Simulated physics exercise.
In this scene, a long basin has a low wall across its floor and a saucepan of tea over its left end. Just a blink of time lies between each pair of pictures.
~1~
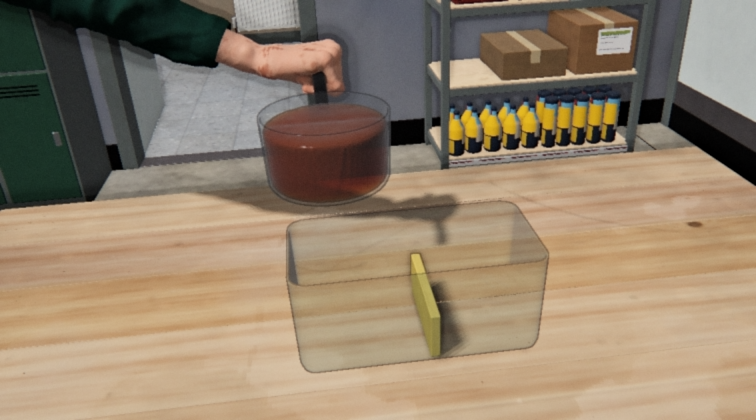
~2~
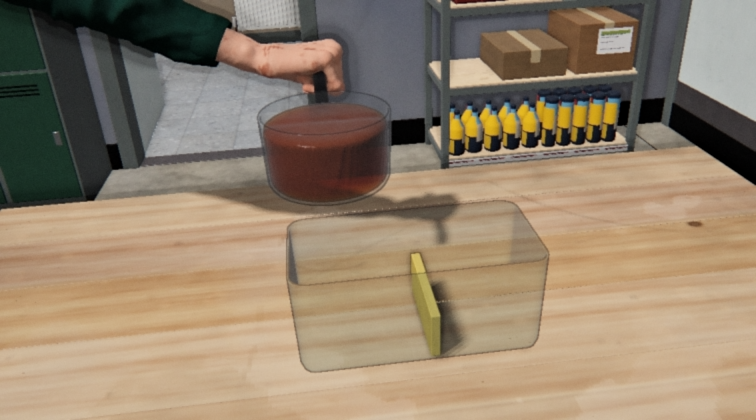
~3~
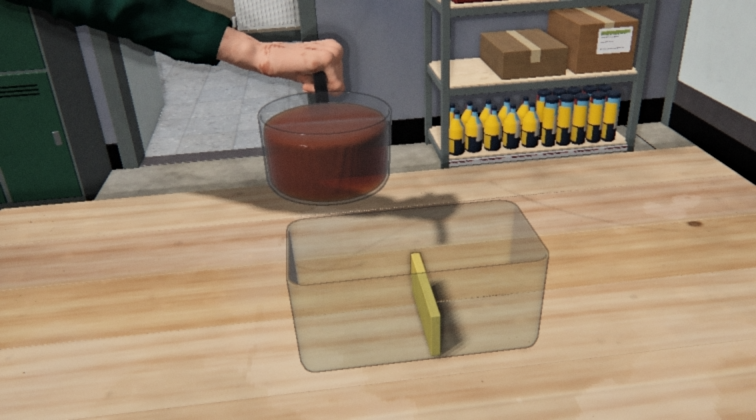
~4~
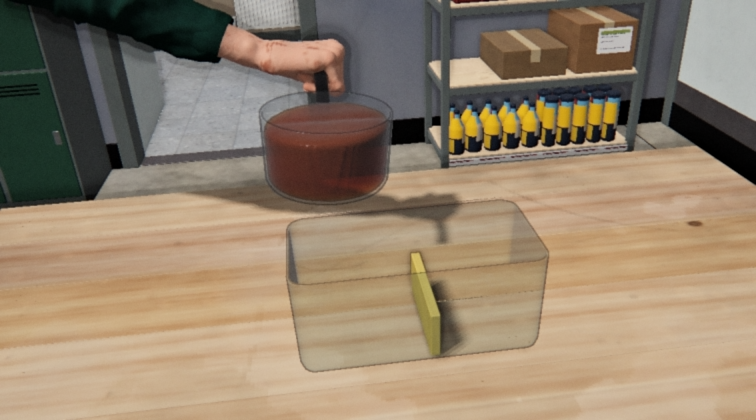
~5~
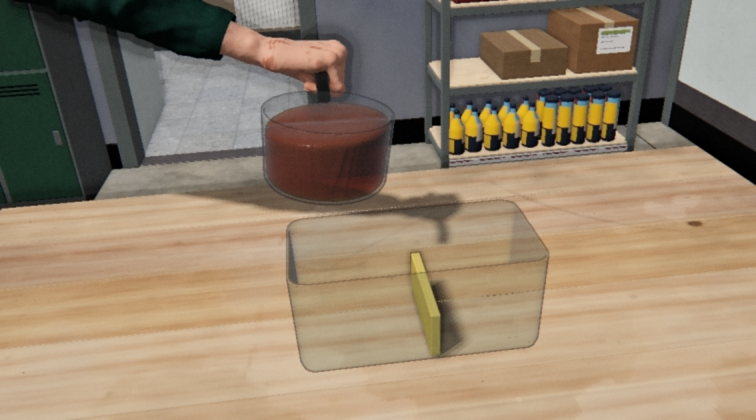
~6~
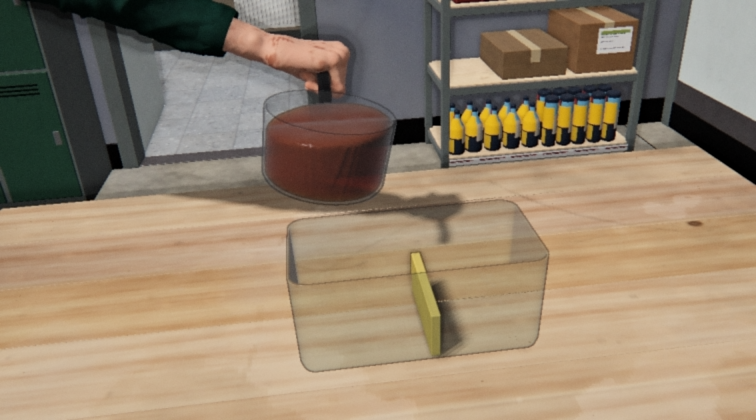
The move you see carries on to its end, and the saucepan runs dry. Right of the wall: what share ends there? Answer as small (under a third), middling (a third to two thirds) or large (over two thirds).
Large, over two thirds.
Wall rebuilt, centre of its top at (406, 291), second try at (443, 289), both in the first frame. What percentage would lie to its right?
Near 90 % and 60 %.
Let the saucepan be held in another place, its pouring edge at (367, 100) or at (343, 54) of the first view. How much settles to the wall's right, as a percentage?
Near 65 % and 55 %.
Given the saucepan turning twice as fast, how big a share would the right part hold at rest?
Share on the right: Some 60 percent.
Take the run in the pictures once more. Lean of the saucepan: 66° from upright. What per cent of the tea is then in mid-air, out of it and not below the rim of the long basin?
Roughly 25 in a hundred.
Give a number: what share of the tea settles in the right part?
That works out near 75 in every hundred.
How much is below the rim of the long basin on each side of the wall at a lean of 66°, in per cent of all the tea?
You'd find 0 per cent on the left and 15 per cent on the right.
A moment on, the saucepan is tipped part way and 59 per cent is still to pour, 1 is left of the wall and 13 right of it.
Next, the saucepan is tipped right over and 10 per cent is still to pour, 8 is left of the wall and 74 right of it.
Then the saucepan is tipped right over and 0 per cent is still to pour, 23 is left of the wall and 76 right of it.
Later the saucepan is tipped right over and 0 per cent is still to pour, 23 is left of the wall and 76 right of it.
In the end 23 per cent lies left of the wall, 76 right of it and 0 outside.
